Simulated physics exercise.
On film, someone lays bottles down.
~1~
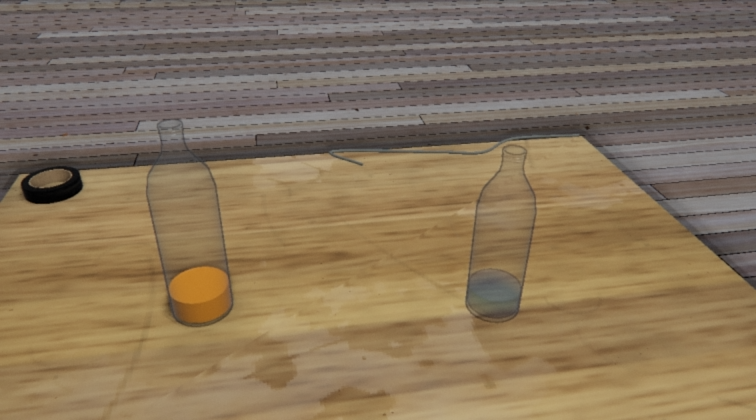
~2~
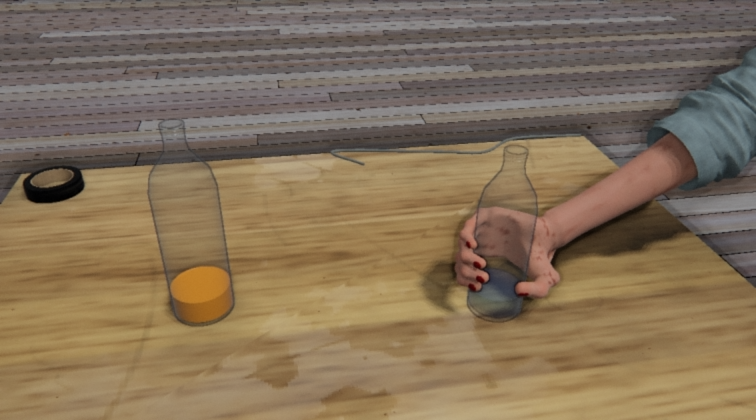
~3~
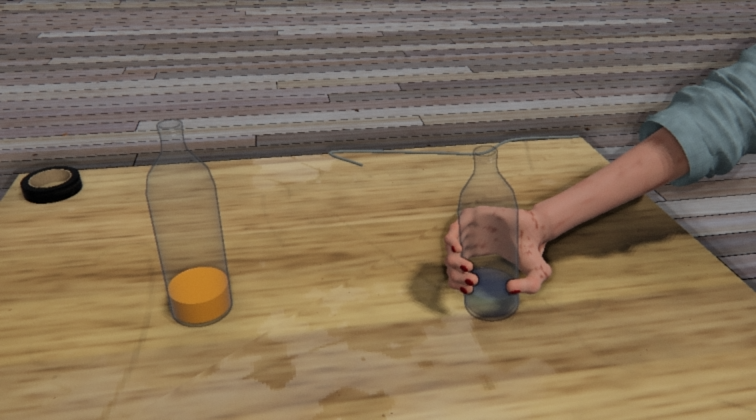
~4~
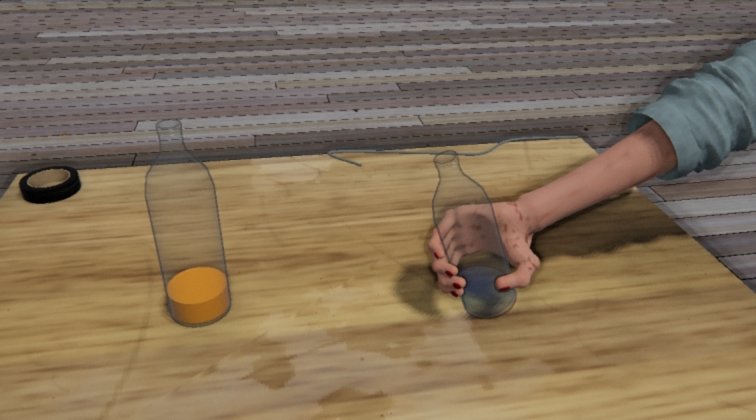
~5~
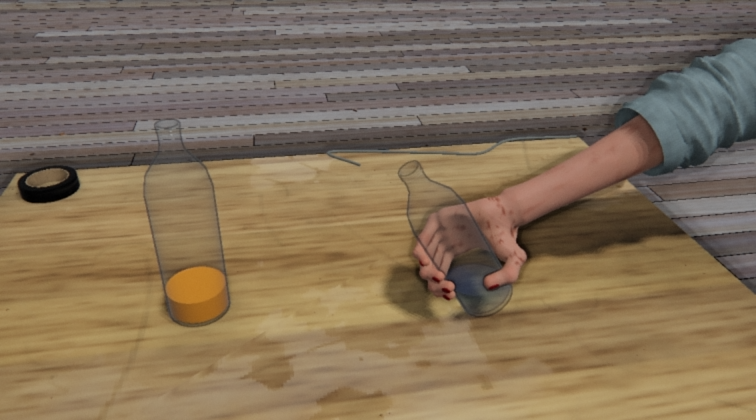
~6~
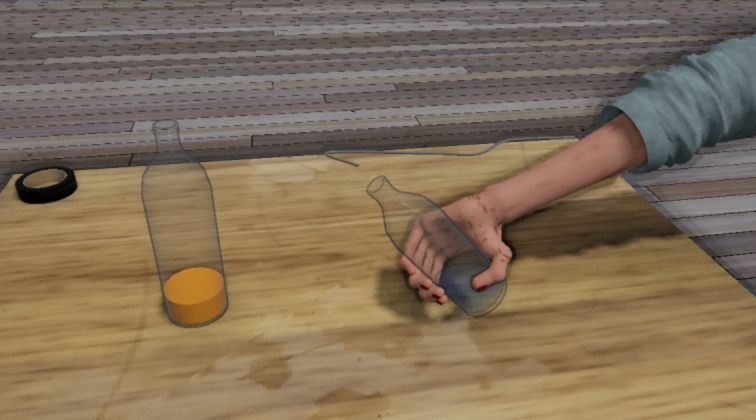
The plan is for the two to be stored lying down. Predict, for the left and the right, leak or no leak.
Left bottle: No leak, right bottle: No leak.
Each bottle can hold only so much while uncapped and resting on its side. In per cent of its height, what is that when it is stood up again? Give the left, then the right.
First 28 percent, second 26 percent.
Shortly, the right bottle is nearly down; right bottle, no leak.
Then, the right bottle lies flat; right bottle, no leak.
At the finish, both lie flat; right bottle, no leak; left bottle, no leak.
